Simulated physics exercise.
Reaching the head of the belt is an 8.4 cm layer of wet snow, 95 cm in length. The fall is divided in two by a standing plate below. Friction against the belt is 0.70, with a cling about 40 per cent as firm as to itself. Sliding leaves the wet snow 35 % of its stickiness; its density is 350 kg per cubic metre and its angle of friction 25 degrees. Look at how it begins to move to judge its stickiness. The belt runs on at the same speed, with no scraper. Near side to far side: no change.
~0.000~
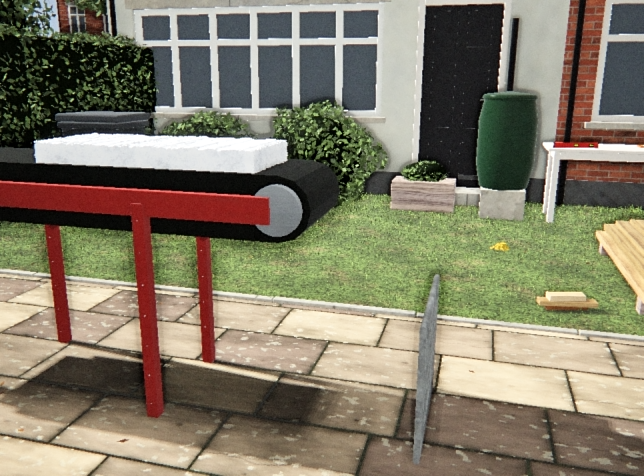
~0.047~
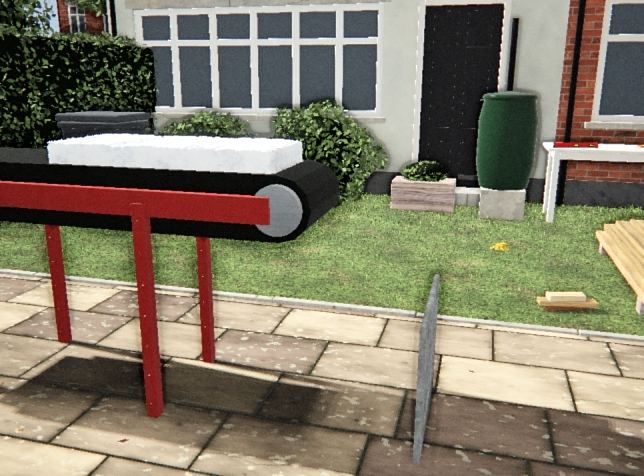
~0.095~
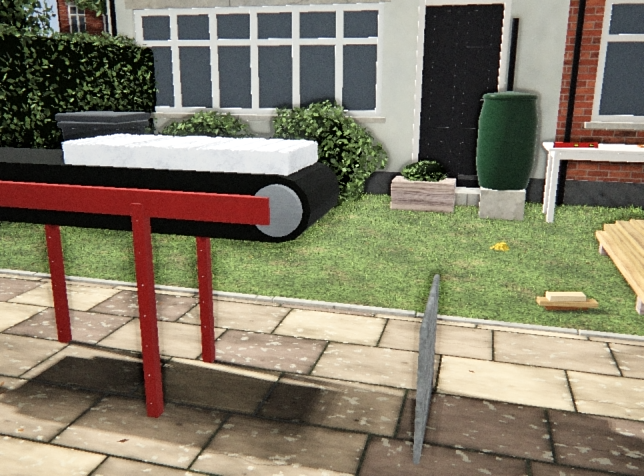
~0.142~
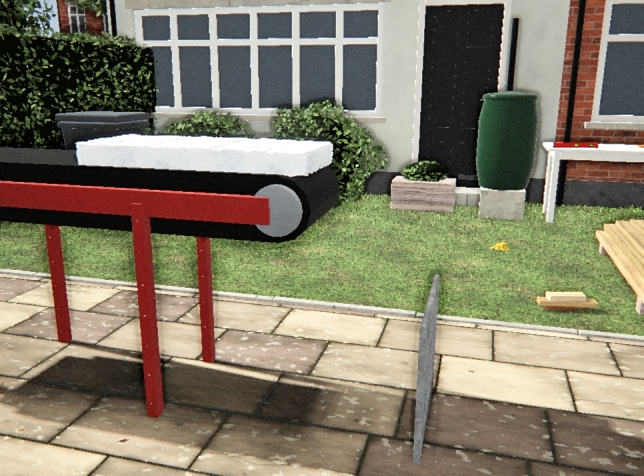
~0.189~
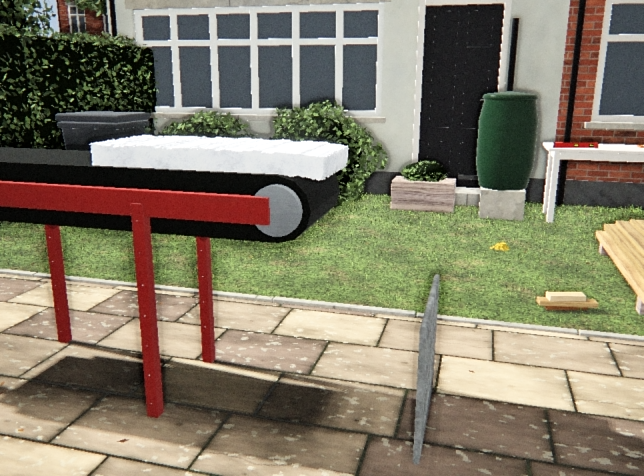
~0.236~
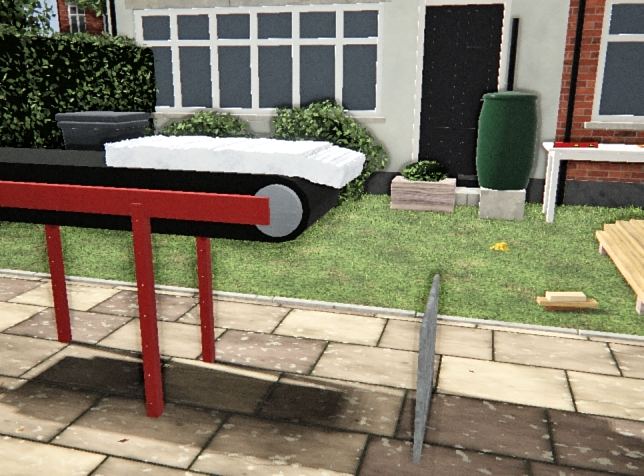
The footage shows a white slab of wet snow riding rightward on a black conveyor belt with a red frame, gradually extending past the end roller, its front portion finally cracking and bending slightly downward above a paved patio.
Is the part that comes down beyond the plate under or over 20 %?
Over.
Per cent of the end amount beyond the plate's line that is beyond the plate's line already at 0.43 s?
It comes to around 0 %.
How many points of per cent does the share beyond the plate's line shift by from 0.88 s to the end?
Roughly 12 %.
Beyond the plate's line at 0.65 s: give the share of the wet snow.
The share is roughly 16 per cent.
After 0.43 s, 0 % is beyond the plate's line.
After 0.65 s, 15 % is beyond the plate's line.
After 0.88 s, 31 % is beyond the plate's line.
After 1.10 s, 43 % is beyond the plate's line.
After 2.25 s, at the end, 43 % is beyond the plate's line.
